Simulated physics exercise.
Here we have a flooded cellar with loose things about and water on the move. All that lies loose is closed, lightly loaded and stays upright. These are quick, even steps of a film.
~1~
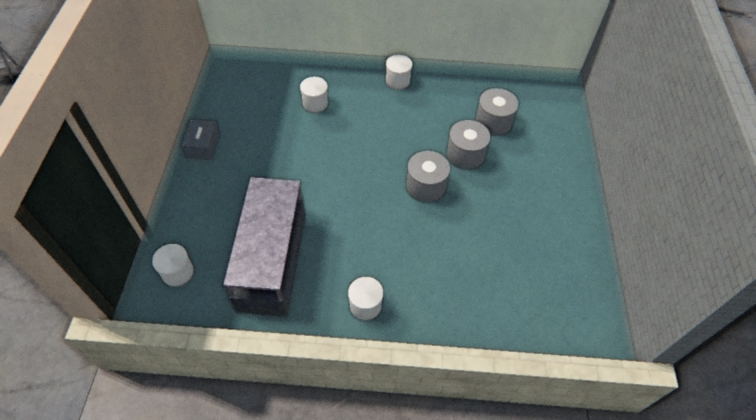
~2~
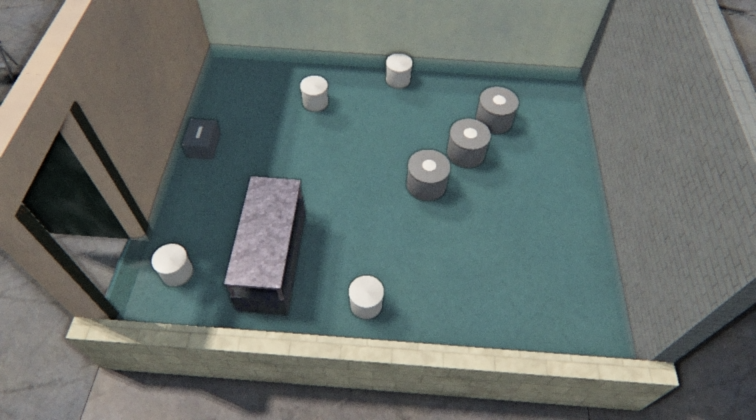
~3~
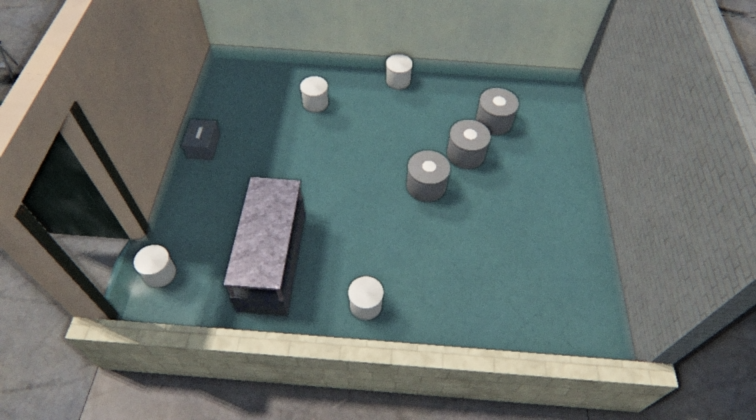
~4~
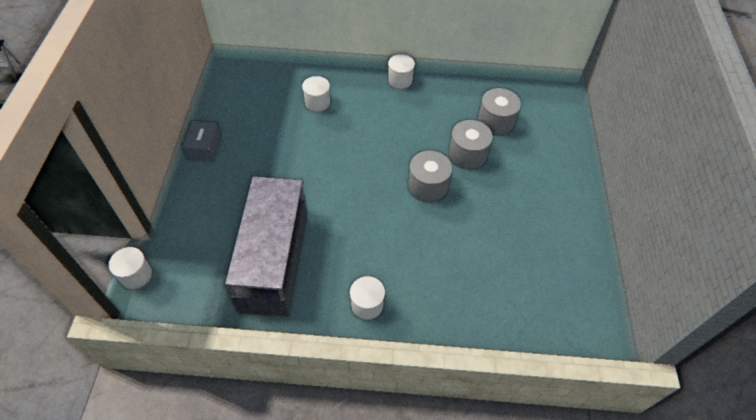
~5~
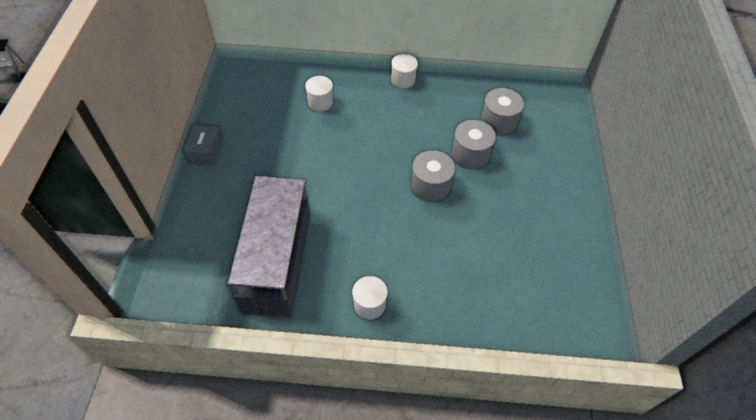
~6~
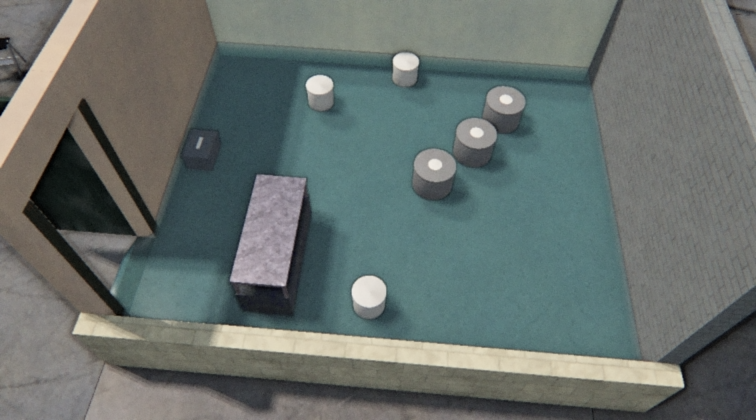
A white pail near the open doorway on the left drifted across the water and out of view through the gap, then a small dark tote shifted slightly while the other floating things barely moved.
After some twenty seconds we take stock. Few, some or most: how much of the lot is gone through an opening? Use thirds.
Share: Between one and two thirds.
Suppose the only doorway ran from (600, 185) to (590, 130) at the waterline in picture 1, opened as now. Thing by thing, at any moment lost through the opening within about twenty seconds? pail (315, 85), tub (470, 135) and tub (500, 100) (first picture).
In turn: Kept in, yes, gone.
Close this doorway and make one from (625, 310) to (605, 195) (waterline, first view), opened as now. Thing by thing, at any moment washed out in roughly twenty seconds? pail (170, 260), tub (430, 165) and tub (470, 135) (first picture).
One after the other: Kept in, washed out, through.
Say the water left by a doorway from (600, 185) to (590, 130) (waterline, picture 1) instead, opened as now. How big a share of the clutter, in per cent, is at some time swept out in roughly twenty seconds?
Roughly 50 per cent.
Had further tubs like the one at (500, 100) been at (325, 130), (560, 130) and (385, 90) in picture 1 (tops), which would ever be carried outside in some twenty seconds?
In that order: Gone, inside, still in.
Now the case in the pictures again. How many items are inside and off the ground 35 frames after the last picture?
The number is 5.
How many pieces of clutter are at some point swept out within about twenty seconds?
3 of them.
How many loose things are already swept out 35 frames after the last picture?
That makes 3.
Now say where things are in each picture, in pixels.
The first frame shows a tote at (199, 133) floats; a pail at (366, 293), afloat; 0 of 8 have shifted.
The second frame shows a tote at (199, 133), afloat; a pail at (366, 291), afloat; 0 of 8 have shifted.
The third frame shows a tote at (199, 133) floats; a pail at (366, 292), afloat; 1 of 8 have shifted.
The fourth frame shows a tote at (200, 135), afloat; a pail at (367, 292) floats; 1 of 8 have shifted.
The fifth frame shows a tote at (201, 139), afloat, close to its start; a pail at (370, 292), afloat; 2 of 8 have shifted.
The sixth frame shows a tote at (200, 144), afloat, close to its start; a pail at (369, 291), afloat; 2 of 8 have shifted.
A moment on, 1 of 8 are out; 7 afloat.
Next, 2 of 8 are out; 6 afloat.
Later, 3 of 8 are out; 5 afloat.
In the end, 3 of 8 are out; 5 afloat.
